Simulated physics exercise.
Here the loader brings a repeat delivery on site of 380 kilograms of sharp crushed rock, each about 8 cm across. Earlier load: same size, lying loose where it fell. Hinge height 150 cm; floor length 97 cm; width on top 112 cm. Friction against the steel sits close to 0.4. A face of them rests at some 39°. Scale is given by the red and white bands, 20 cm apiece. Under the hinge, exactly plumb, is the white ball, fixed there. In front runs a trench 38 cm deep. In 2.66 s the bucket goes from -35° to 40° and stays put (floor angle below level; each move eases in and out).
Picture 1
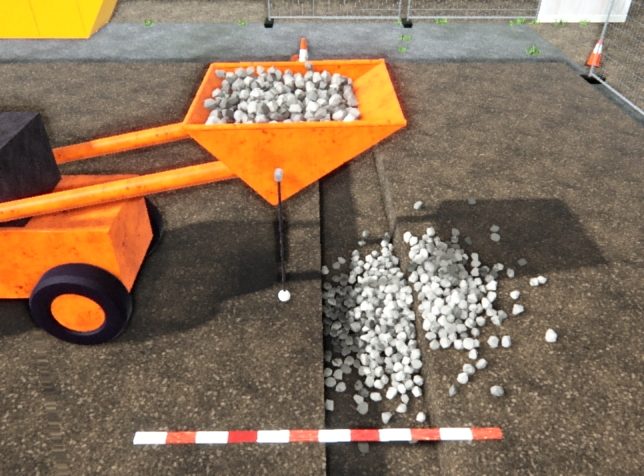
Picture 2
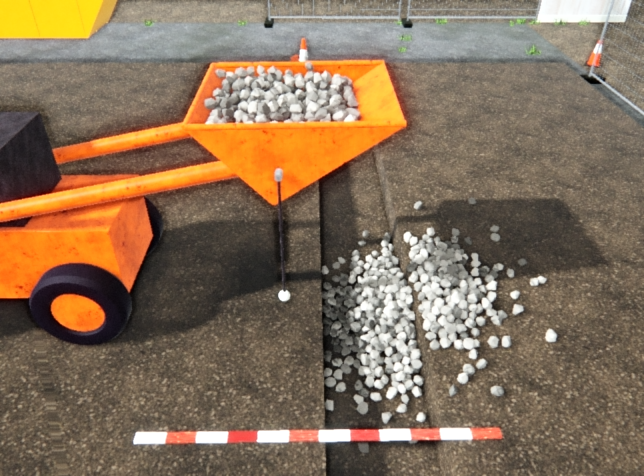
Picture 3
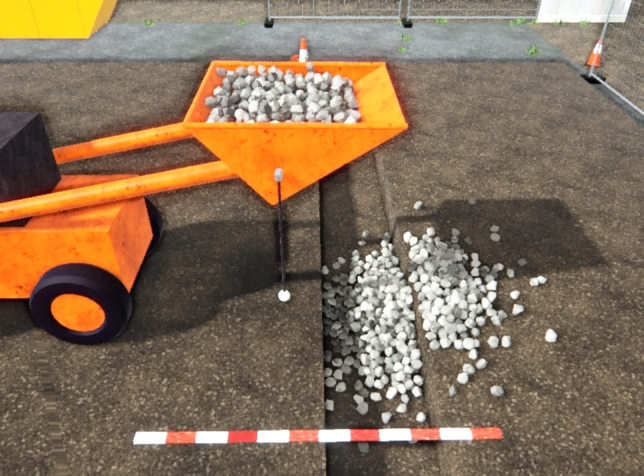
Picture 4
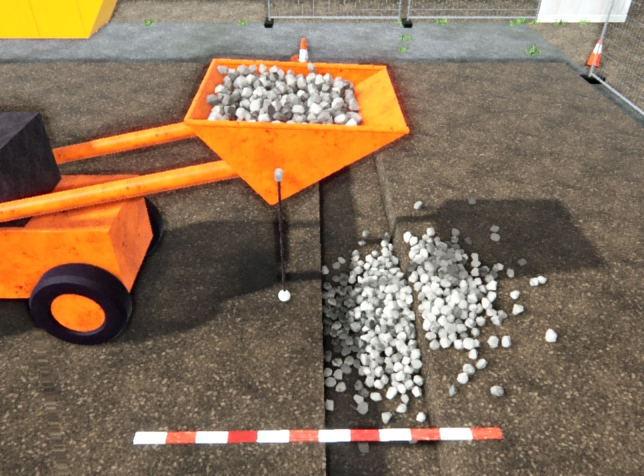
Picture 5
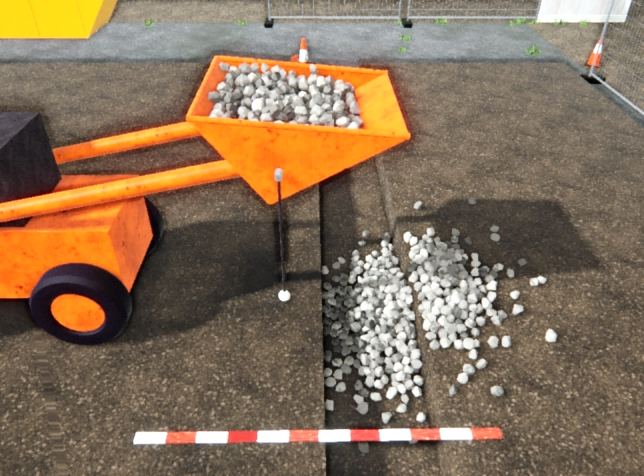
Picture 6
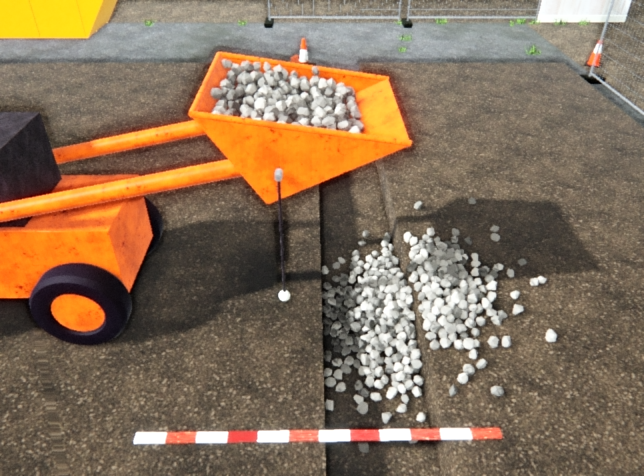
We see an orange wheeled machine holding a bucket of grey stones above a dark trench, with loose pale stones lying beneath. The bucket stays still briefly, then slowly tilts slightly down to the right, its stones remaining inside.
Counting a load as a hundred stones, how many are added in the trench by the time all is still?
Some 87 are added.
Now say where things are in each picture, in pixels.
The first picture shows lip at (405, 123), floor tilted -35°, highest stones at (266, 75). The earlier load is highest near (441, 282), 16 cm above ground level, 63 % in the trench, 37 % past the trench.
In the second picture, the bucket is at -35°, its lip at (406, 124); the top of the load is at (259, 76).
The third picture shows lip at (407, 127), floor tilted -33°, highest stones at (258, 75).
In the fourth picture, the bucket is at -31°, its lip at (408, 131); the top of the load is at (255, 73).
In the fifth picture, the bucket is at -29°, its lip at (409, 137); the top of the load is at (252, 73).
In the sixth picture, the bucket is at -25°, its lip at (410, 144); the top of the load is at (248, 73).
Then, 1.4 s after the last picture the floor is at 28°; in per cent of one load, 98 in the bucket, 65 in the trench, 37 past the trench; the foremost stones are at (513, 259).
Then, 2.2 s after the last picture the floor is at 40°; in per cent of one load, 20 in the bucket, 137 in the trench, 42 past the trench; the foremost stones are at (513, 259).
Then, 2.5 s after the last picture the floor is at 40°; in per cent of one load, 0 in the bucket, 151 in the trench, 49 past the trench; the foremost stones are at (513, 259).
Then, 5.2 s after the last picture the floor is at 40°; in per cent of one load, 0 in the bucket, 150 in the trench, 50 past the trench; the foremost stones are at (513, 259). Net gain in the trench, 87.
